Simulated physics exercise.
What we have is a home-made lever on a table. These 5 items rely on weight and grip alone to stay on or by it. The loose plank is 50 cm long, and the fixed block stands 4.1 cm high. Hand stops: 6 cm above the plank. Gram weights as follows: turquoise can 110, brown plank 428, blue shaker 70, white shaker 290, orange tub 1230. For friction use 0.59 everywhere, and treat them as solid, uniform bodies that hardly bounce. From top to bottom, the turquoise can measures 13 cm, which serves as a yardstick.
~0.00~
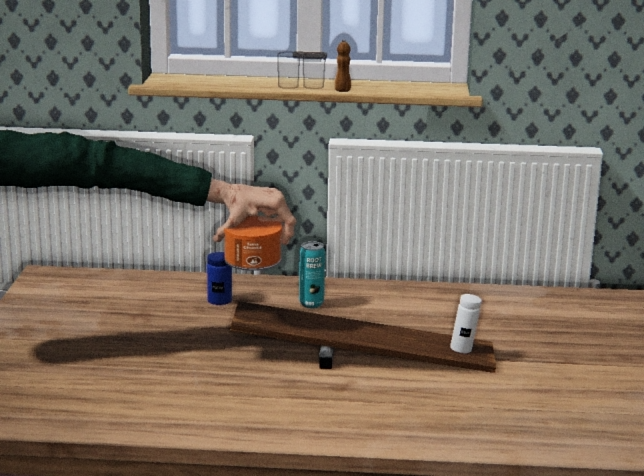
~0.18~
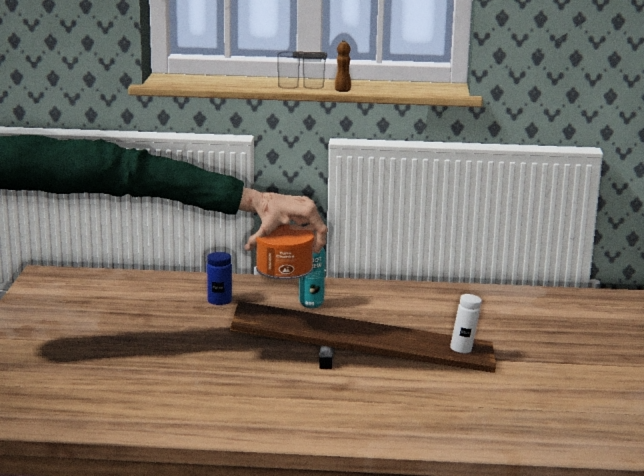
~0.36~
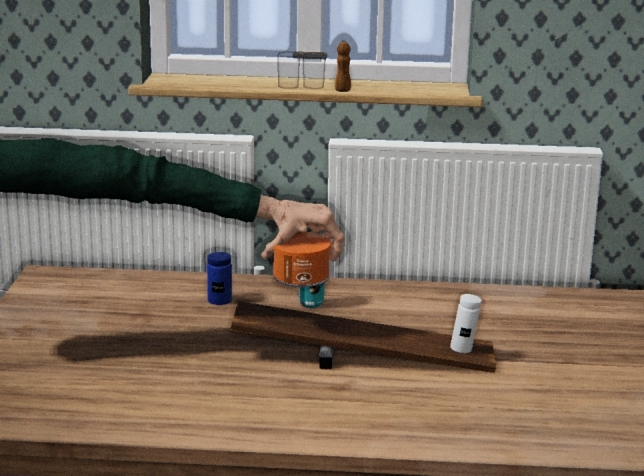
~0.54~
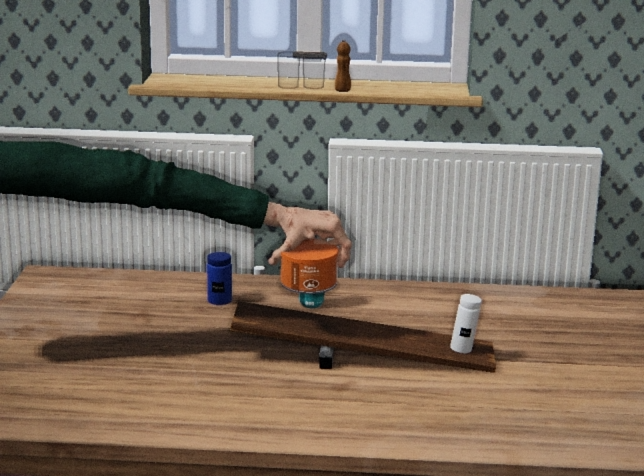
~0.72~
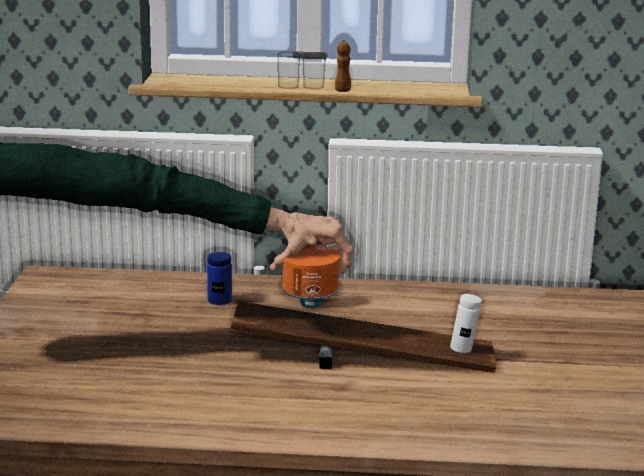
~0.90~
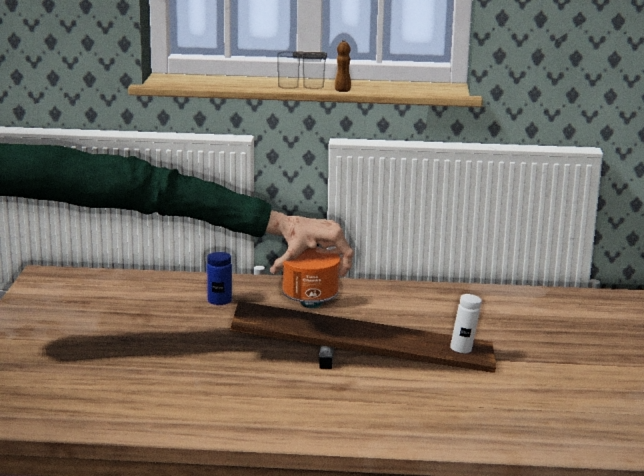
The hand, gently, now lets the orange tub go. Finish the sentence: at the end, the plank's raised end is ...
... still in the air.
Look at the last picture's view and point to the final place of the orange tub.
Around pixel (314, 309).
After 1.10 s, plank at 7°, leaning as at the start; orange tub slid 5 cm near (310, 299).
After 1.20 s, plank at 4°, leaning as at the start; orange tub leaning 4° near (312, 309); white shaker leaning 5°.
After 1.30 s, plank at 7°, leaning as at the start; orange tub leaning 7° near (314, 308).
At rest (2.0 s), plank at 7°, leaning as at the start; not toppled but over 4 cm from the start, orange tub; the other 4 in place, give or take 4 cm. Seen from the same camera at the end, orange tub near (314, 308). The plank lies as before.
